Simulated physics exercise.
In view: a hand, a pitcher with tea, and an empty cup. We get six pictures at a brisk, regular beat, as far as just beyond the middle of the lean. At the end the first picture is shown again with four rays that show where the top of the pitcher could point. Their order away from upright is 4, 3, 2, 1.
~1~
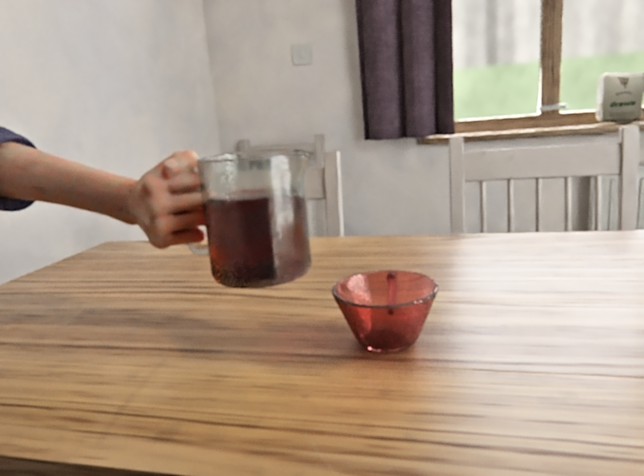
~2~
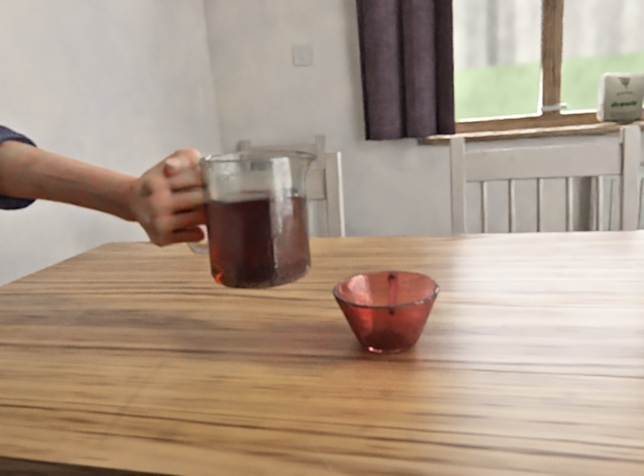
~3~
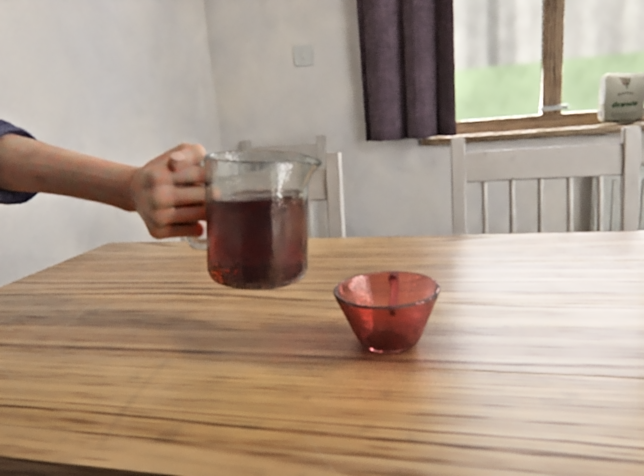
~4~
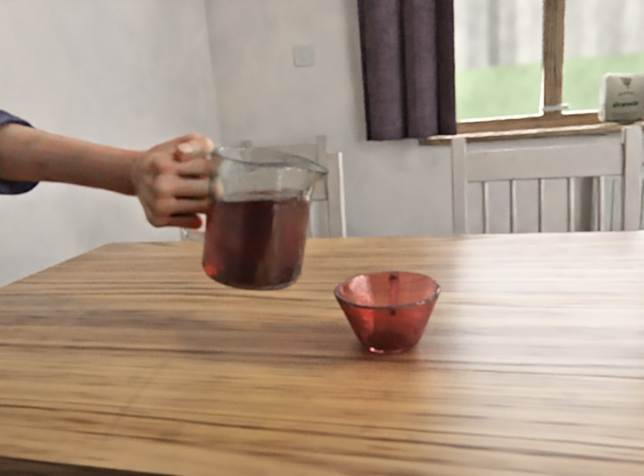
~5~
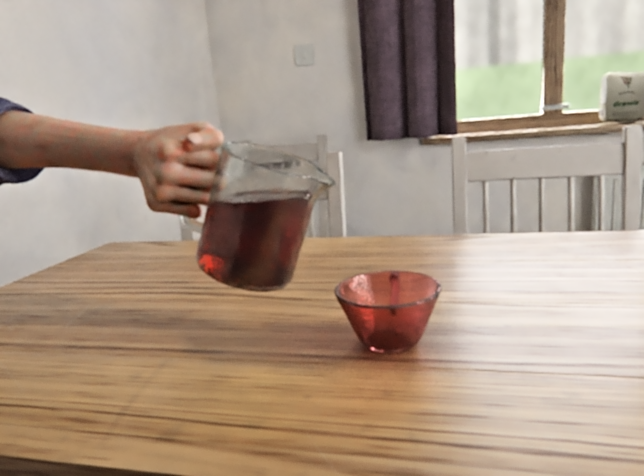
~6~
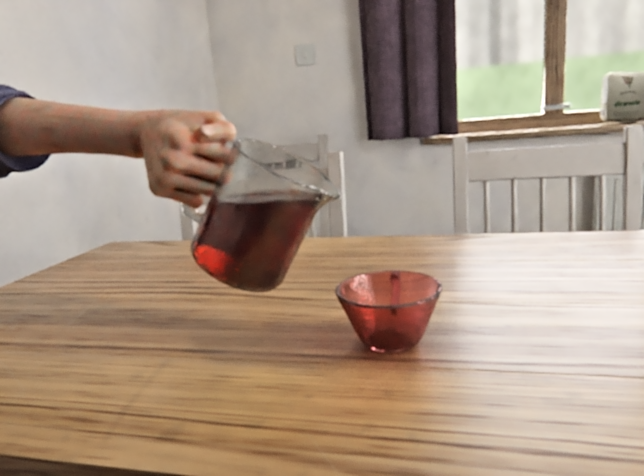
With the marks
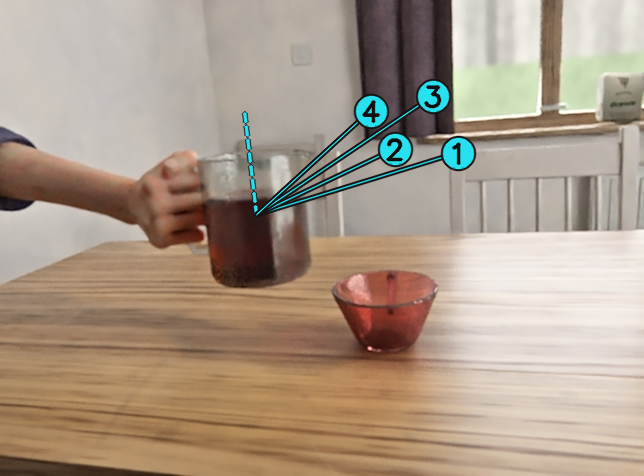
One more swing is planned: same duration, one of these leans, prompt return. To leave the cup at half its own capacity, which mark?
The best tilt is 3.
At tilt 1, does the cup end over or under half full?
Over half.
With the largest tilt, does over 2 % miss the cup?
Yes, it does.
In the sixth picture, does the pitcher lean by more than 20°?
Yes.
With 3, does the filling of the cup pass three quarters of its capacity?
No, less.
On the marked copy, 1 at (442, 157); 2 at (379, 155); 3 at (419, 105); 4 at (357, 122).
With 1, the cup ends with about 71 % of what it can hold; 24 % of the tea is spilt.
With 2, the cup ends with about 59 % of what it can hold; 15 % of the tea is spilt.
With 3, the cup ends with about 50 % of what it can hold; 5 % of the tea is spilt.
With 4, the cup ends with about 28 % of what it can hold.
